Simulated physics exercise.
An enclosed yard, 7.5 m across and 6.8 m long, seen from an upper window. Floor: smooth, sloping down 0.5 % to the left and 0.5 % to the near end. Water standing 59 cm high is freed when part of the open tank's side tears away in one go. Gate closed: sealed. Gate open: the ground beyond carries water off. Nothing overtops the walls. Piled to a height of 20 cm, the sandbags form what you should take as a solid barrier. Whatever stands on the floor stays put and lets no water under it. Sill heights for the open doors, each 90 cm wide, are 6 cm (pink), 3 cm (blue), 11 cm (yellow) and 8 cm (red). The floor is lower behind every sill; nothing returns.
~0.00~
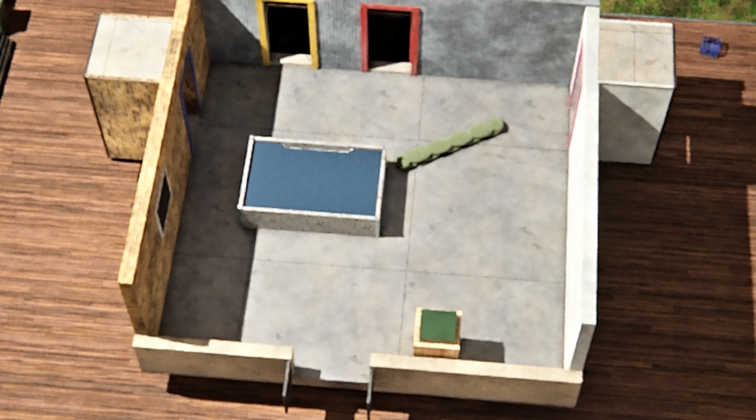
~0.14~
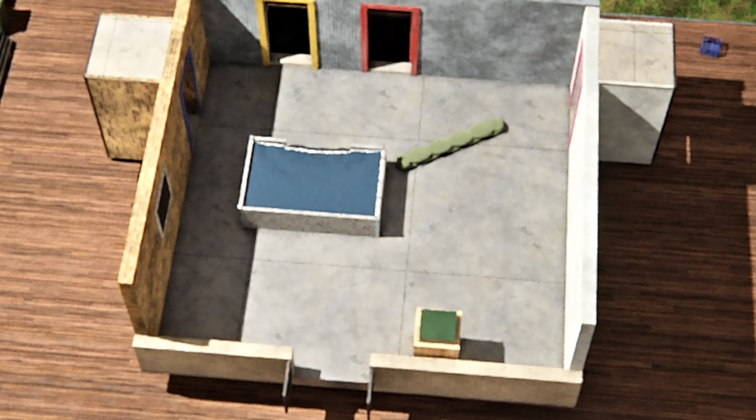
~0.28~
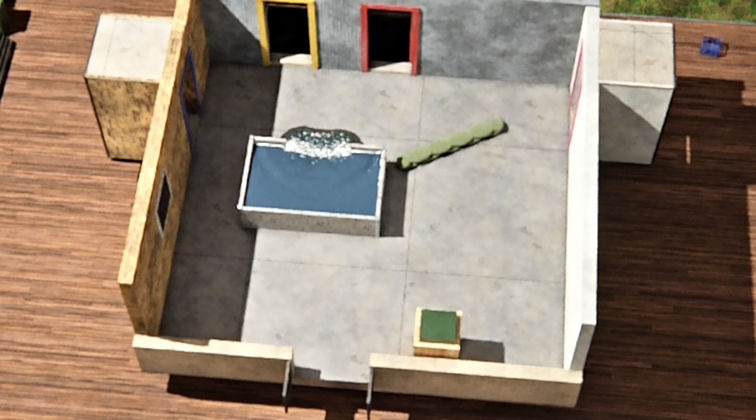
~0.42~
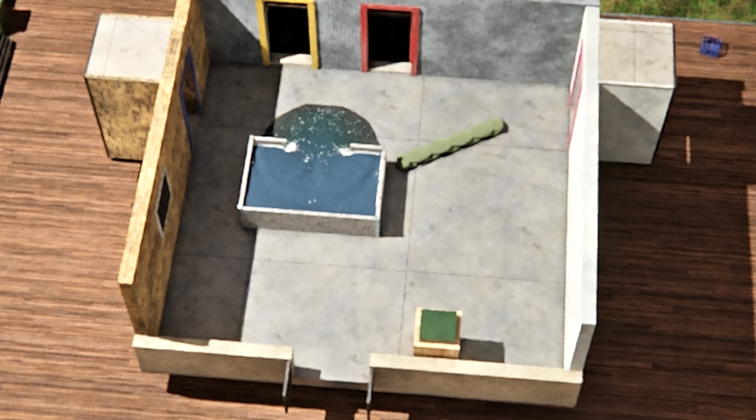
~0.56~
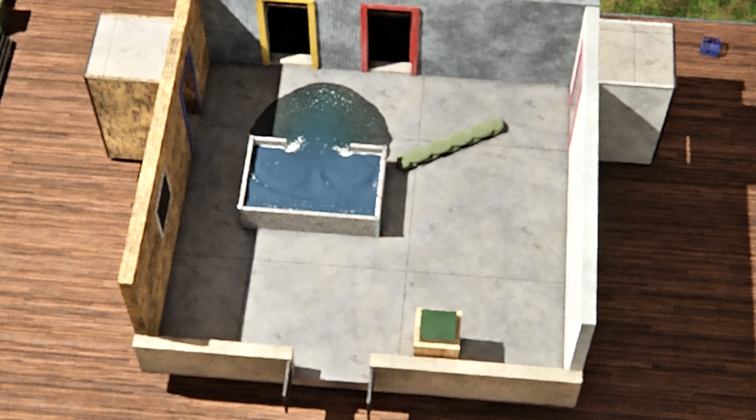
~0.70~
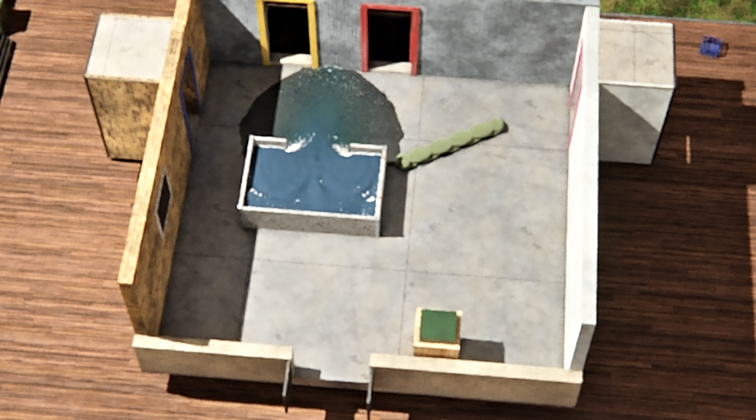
Walled yard with water bursting through the far side of an open tank and spreading in a widening fan across grey paving.
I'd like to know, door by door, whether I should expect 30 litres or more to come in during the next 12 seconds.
Here is what to expect: At the pink door, that much or more; at the blue door, that much or more; at the yellow door, that much or more; at the red door, that much or more.
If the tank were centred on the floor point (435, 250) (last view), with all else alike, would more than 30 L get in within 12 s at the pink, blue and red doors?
Well, pink ends up beyond the mark, blue ends up beyond the mark and red ends up inside the mark.
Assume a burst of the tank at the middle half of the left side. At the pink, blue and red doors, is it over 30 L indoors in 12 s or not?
Pink door doesn't reach it, blue door surpasses it, red door doesn't reach it.
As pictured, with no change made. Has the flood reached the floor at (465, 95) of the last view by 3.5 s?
Soaked.
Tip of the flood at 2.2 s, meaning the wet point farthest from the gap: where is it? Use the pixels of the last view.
About pixel (504, 84).
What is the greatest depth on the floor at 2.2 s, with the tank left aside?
Depth: Approx. 36 cm.
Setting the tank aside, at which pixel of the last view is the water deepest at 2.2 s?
In the final picture, near (219, 64).
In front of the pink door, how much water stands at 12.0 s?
Reading: Close to 4.0 cm.
After 1.4 s water covers 15 % of the floor and is deepest (34 cm) near (331, 72); pink door not reached, blue door not reached, yellow door 28 cm at the sill, 25 L in, red door 21 cm at the sill, 8 L in.
After 2.2 s water covers 20 % of the floor and is deepest (36 cm) near (219, 64); pink door not reached, blue door not reached, yellow door 26 cm at the sill, 94 L in, red door 21 cm at the sill, 59 L in.
After 3.5 s water covers 35 % of the floor and is deepest (24 cm) near (219, 64); pink door 12 cm at the sill, 4 L in, blue door 6 cm at the sill, 2 L in, yellow door 18 cm at the sill, 147 L in, red door 15 cm at the sill, 106 L in.
After 7.0 s water covers 60 % of the floor and is deepest (14 cm) near (157, 345); pink door 9 cm at the sill, 59 L in, blue door 6 cm at the sill, 32 L in, yellow door 11 cm at the sill, 173 L in, red door 9 cm at the sill, 137 L in.
After 12.0 s water covers 90 % of the floor and is deepest (10 cm) near (155, 353); pink door 4 cm at the sill, 69 L in, blue door 5 cm at the sill, 62 L in, yellow door 6 cm at the sill, 173 L in, red door 4 cm at the sill, 138 L in.
